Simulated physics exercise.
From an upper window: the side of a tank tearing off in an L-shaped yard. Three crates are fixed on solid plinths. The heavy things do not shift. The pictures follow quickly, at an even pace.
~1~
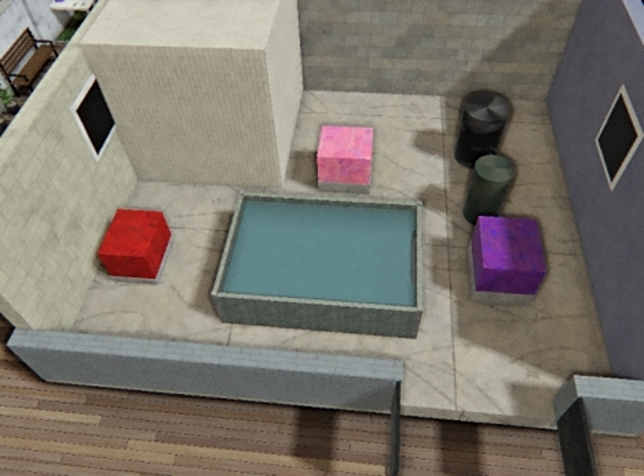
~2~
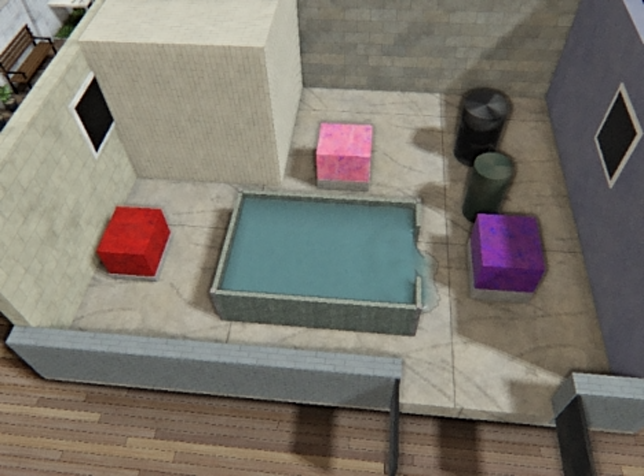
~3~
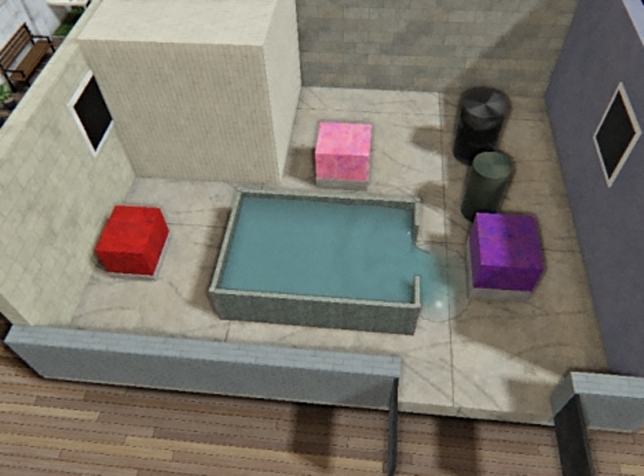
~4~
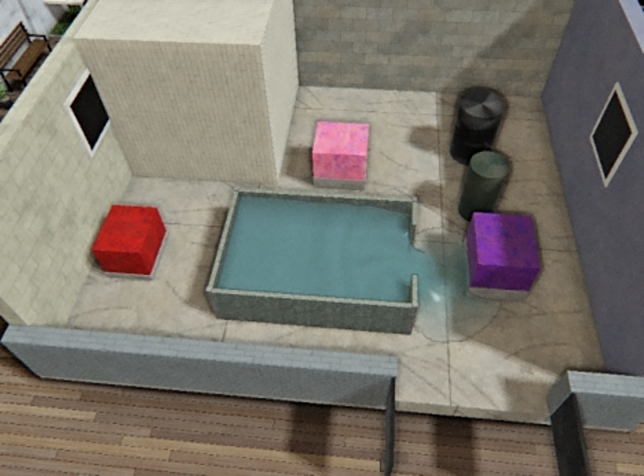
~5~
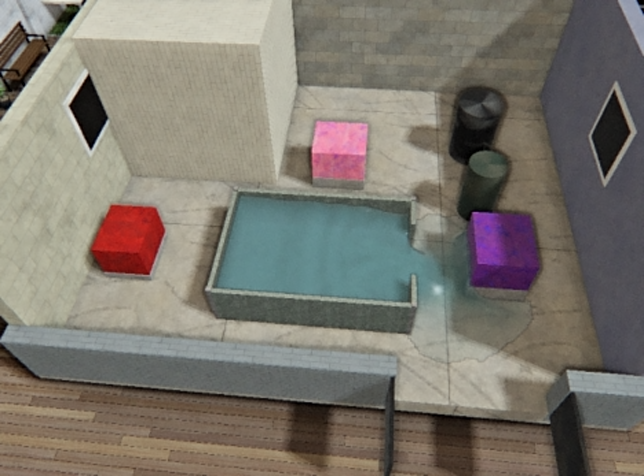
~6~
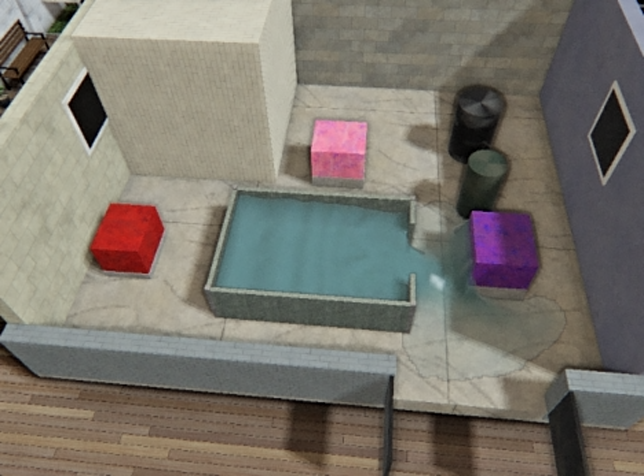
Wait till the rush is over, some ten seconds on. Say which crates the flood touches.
In the end: The pink crate stays dry; the purple crate gets wet; the red crate stays dry.
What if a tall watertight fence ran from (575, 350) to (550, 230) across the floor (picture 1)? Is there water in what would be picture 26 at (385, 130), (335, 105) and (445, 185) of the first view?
As listed: Flooded, flooded, flooded.
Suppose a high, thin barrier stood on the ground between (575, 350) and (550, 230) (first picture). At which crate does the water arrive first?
First comes the one in purple.
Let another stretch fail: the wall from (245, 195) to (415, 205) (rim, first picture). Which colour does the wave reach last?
I say the purple-painted one.
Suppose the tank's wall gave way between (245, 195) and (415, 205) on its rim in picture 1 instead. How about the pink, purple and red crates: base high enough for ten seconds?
Then: Pink crate gets wet; purple crate keeps dry; red crate takes water.
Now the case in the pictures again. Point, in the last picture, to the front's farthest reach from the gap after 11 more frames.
Near (389, 90).
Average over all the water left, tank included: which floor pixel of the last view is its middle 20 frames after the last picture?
At about (374, 242).
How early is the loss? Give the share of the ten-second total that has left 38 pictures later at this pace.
Roughly 75 per cent.
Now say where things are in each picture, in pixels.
Still water in the water tank at (323, 250), in the first picture.
Water pours out at (412, 272) and has run to (425, 256), in the second picture.
Water pours out at (411, 271) and has run to (461, 264), in the third picture.
The front is at (491, 308), out from the gap at (408, 271), in the fourth picture.
The front is at (523, 321), out from the gap at (408, 270), in the fifth picture.
Water pours out at (407, 268) and has run to (554, 326), in the sixth picture.
A moment on, water covers 20 % of the floor; the pink crate not reached, the purple crate water round its plinth, the red crate not reached.
Next, water covers 40 % of the floor; the pink crate water round its plinth, the purple crate water round its plinth, the red crate not reached.
Then, water covers 50 % of the floor; the pink crate water round its plinth, the purple crate water round its plinth, the red crate not reached.
Later, water covers 70 % of the floor; the pink crate water round its plinth, the purple crate water round its plinth, the red crate not reached.
In the end, water covers 75 % of the floor; the pink crate stayed above the water, the purple crate was topped, the red crate stayed above the water.
